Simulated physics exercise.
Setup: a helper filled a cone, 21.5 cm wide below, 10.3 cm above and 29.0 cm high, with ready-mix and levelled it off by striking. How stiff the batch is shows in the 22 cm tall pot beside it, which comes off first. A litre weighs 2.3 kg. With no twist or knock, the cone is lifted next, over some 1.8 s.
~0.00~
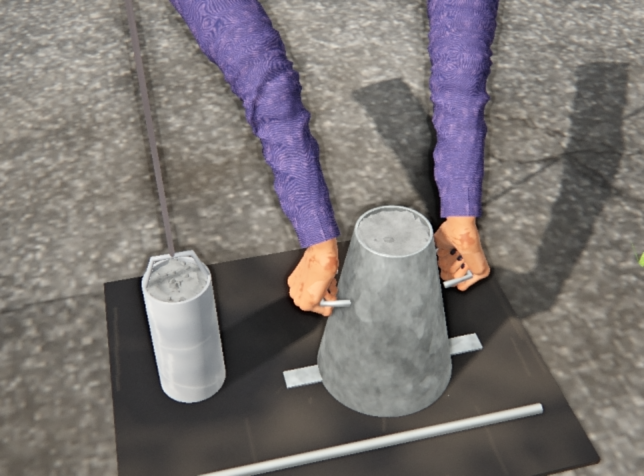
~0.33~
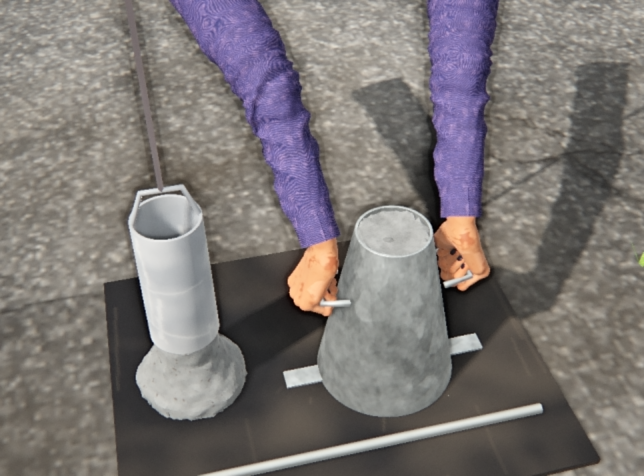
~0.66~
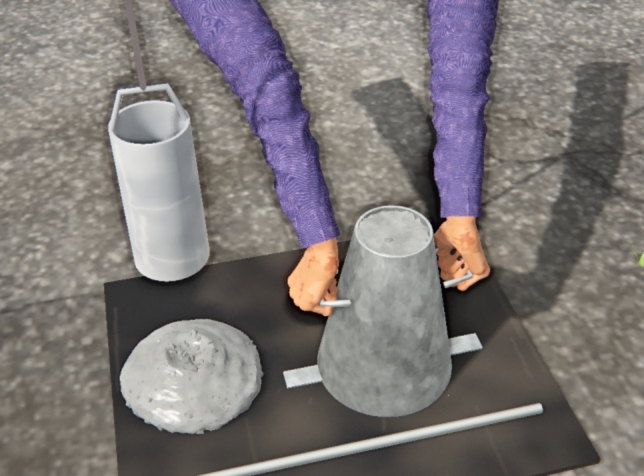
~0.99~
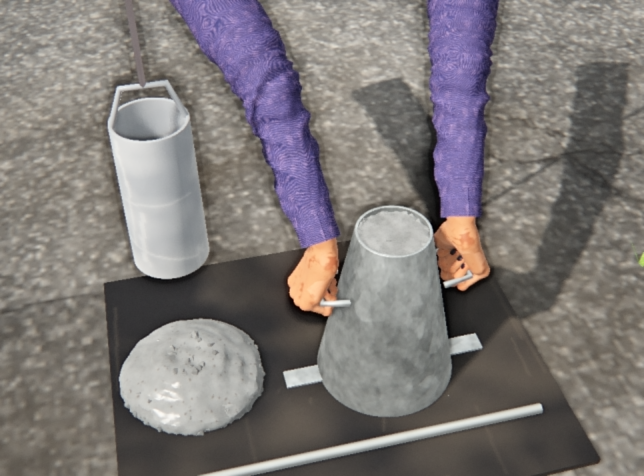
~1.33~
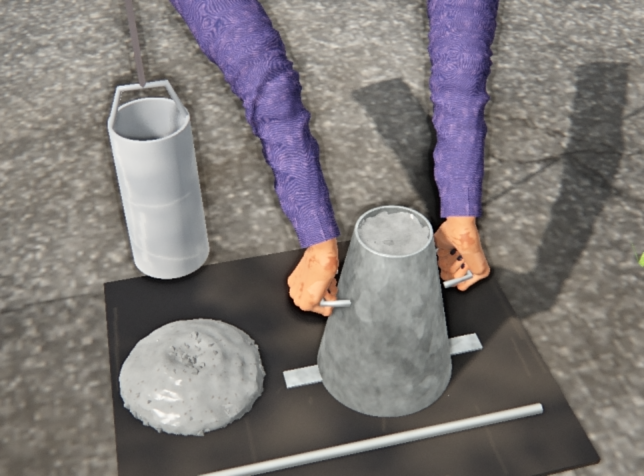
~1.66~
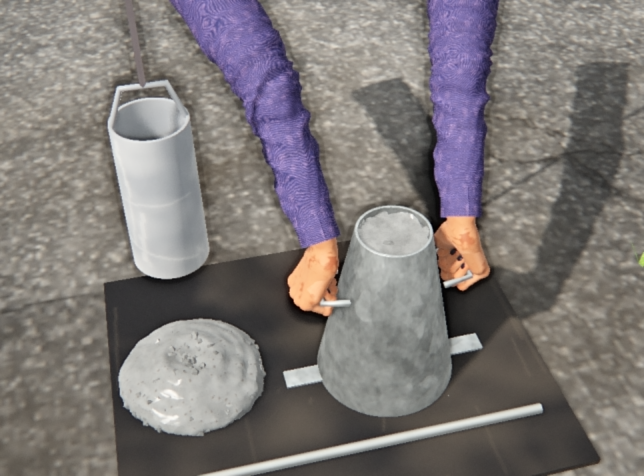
In this clip, a light grey cylinder on a dark board rises, leaving a low, rounded mound of wet grey mix that settles slightly, while two purple-sleeved arms keep hold of a filled grey cone that stays still.
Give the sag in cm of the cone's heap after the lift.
22 cm.
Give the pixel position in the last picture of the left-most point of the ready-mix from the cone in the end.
Location: About (258, 366).
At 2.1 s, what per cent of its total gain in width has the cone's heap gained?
Roughly 50 percent of the full gain.
After 2.1 s, the cone is up 6.6 cm; the ready-mix has come down 14 cm to 15 cm and is 32 cm wide.
After 2.6 s, the cone is up 19 cm; the ready-mix has come down 22 cm to 7.4 cm and is 41 cm wide.
After 3.0 s, the cone is up 29 cm; the ready-mix has come down 22 cm to 7.0 cm and is 41 cm wide.
After 3.5 s, the cone is clear; the ready-mix has come down 22 cm to 6.9 cm and is 42 cm wide.
After 4.1 s, at rest, the cone is clear; the ready-mix has come down 22 cm to 6.8 cm and is 42 cm wide.
